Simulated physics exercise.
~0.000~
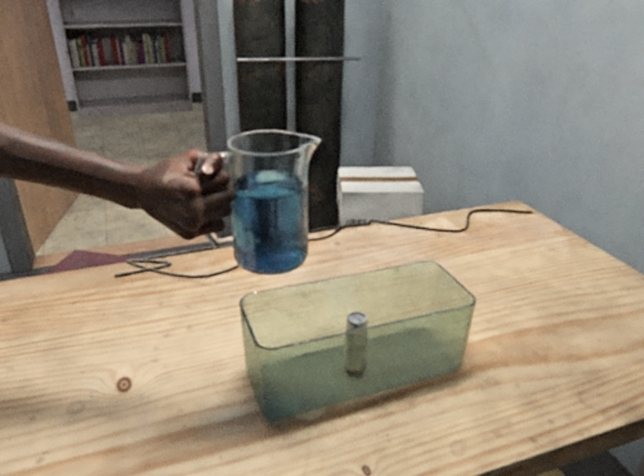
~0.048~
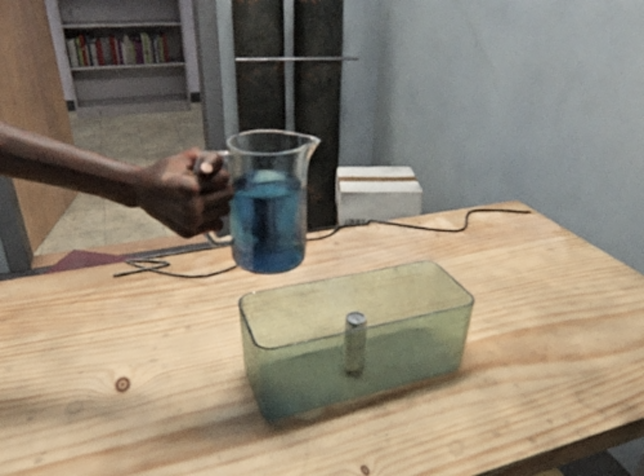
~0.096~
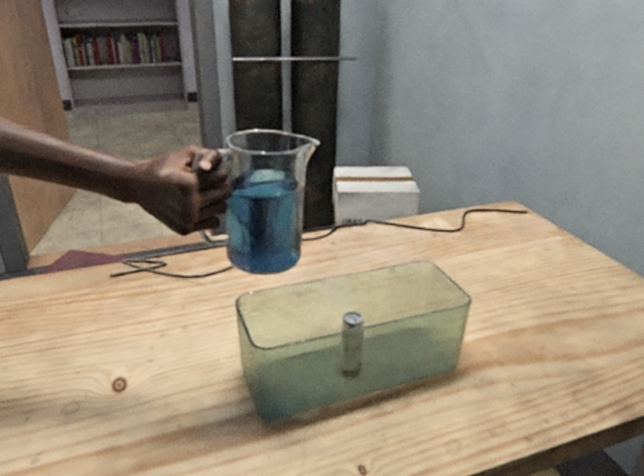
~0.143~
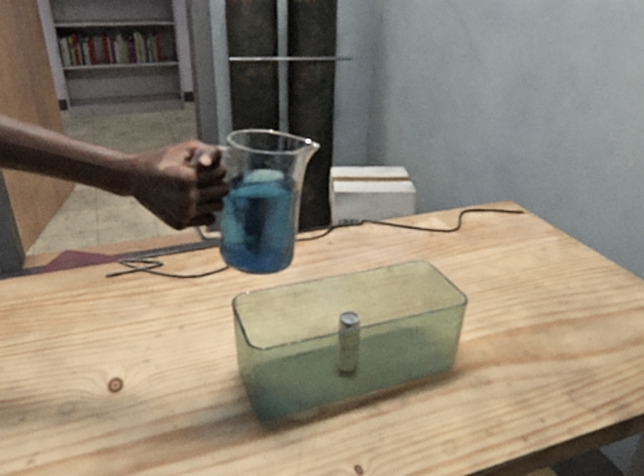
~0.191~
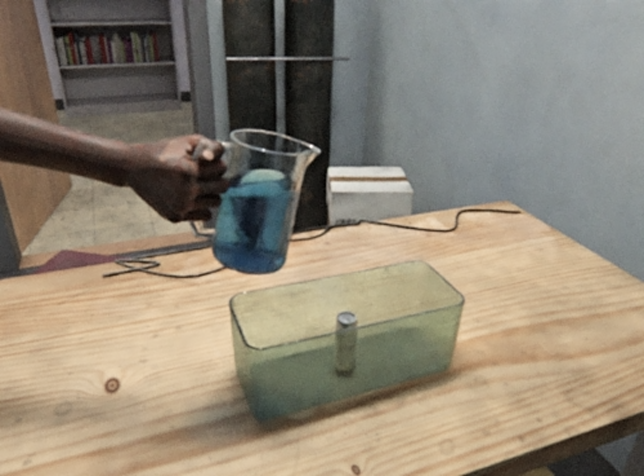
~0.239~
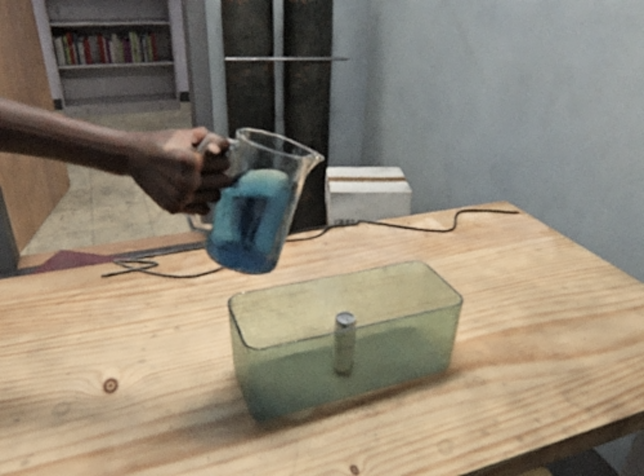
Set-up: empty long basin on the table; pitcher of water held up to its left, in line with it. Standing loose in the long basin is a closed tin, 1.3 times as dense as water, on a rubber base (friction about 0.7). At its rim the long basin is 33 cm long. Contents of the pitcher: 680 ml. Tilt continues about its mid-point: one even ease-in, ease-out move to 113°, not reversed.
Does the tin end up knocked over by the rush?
No.
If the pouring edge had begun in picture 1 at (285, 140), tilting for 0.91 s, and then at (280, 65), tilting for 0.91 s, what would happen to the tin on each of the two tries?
First it topples; then it remains upright.
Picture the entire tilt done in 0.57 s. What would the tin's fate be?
So the tin will hold steady.
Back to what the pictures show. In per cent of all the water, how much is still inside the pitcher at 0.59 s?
Portion remaining: Approx. 92 per cent.
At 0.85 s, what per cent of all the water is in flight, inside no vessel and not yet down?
I'd put it at about 28 per cent of the liquid.
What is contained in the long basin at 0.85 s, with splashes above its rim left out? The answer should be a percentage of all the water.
I reckon close to 38 per cent.
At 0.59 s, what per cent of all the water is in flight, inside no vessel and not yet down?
Roughly 9 %.
By 0.59 s the tilt is 82° and 91 per cent is still to pour; the tin stands where it began.
By 0.85 s the tilt is 112° and 35 per cent is still to pour; the tin stands where it began.
By 1.12 s the tilt is 113° and 3 per cent is still to pour; the tin stands where it began.
By 1.41 s the tilt is 113° and 0 per cent is still to pour; the tin stands where it began.
At rest the tin stands where it began.
